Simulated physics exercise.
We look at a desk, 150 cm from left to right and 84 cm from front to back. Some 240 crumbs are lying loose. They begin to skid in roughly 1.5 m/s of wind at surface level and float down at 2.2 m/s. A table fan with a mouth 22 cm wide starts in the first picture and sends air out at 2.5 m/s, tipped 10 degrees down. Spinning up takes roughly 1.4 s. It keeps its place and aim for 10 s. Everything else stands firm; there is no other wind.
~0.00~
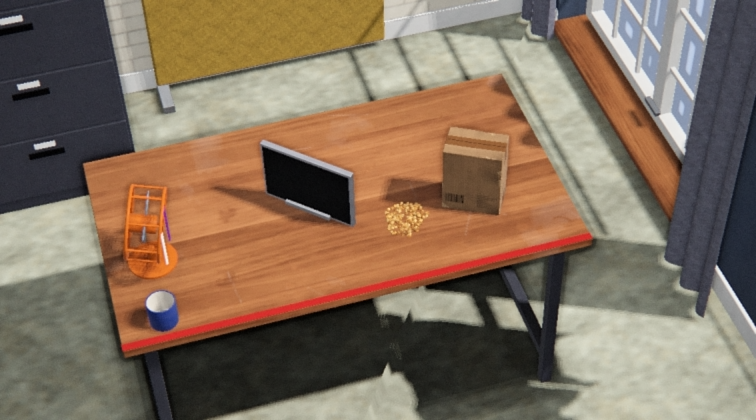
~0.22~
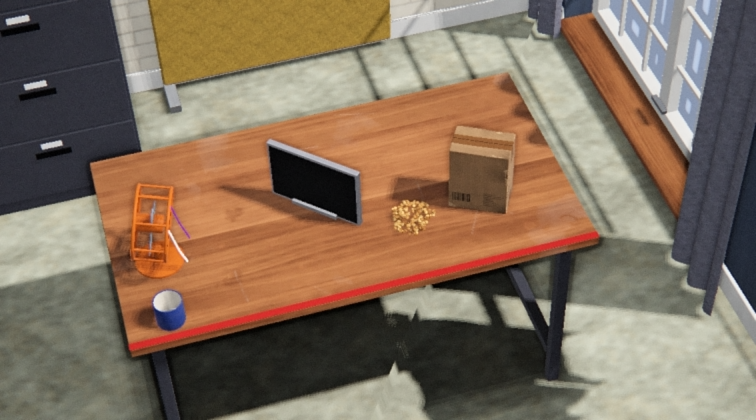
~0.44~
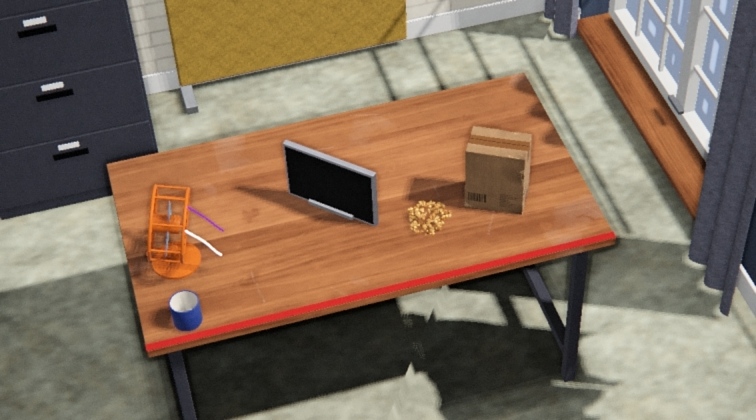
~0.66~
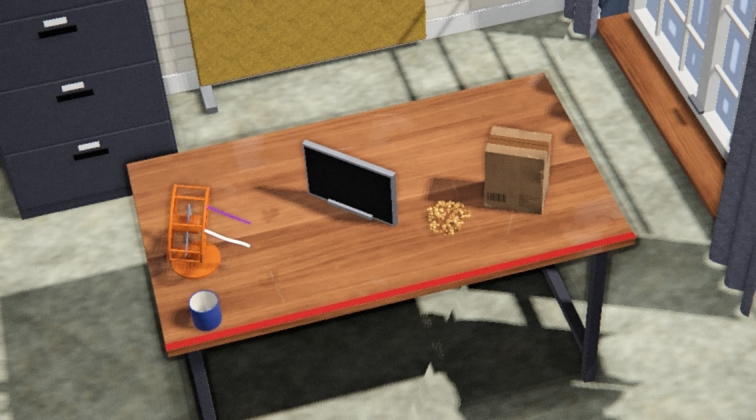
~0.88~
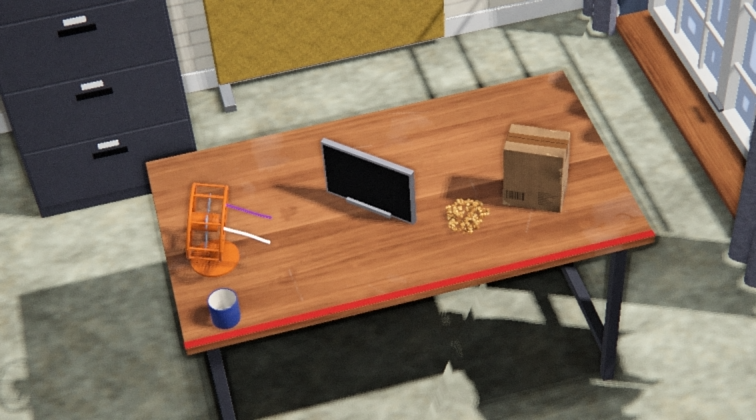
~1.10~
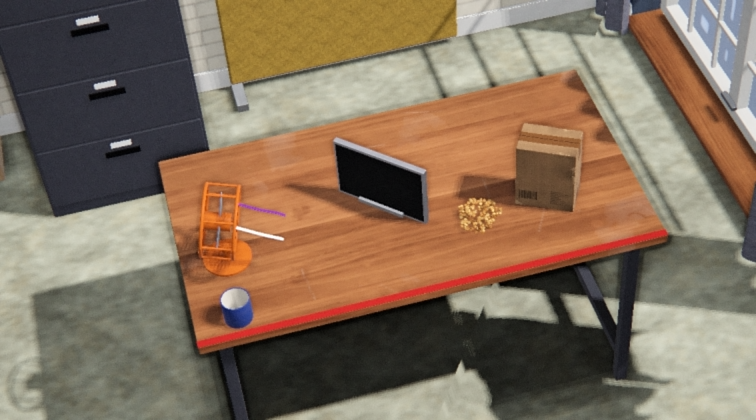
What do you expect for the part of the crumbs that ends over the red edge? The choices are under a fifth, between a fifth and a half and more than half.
Of the crumbs, less than a fifth end over the red edge.
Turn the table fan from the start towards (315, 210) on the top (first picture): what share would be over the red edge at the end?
Then about 0 %.
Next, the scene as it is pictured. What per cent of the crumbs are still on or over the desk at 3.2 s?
About 100 %.
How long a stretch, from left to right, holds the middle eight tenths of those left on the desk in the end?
About 10 cm.
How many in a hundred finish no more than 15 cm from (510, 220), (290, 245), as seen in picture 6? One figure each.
In turn about 80 %, 0 %.
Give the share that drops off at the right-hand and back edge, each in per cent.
Roughly 1 % right-hand, 0 % back.
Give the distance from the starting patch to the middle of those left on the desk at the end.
About 0 cm.
After 2.0 s, 0 % are over the red edge; the middle of those still in play is near (481, 215); 63 % have settled or left.
After 3.2 s, 1 % are over the red edge; the middle of those still in play is near (481, 215); 65 % have settled or left.
After 5.5 s, 1 % are over the red edge; the middle of those still in play is near (481, 215); 66 % have settled or left.
After 10.0 s, at the end, 2 % are over the red edge; the middle of those still in play is near (481, 215).
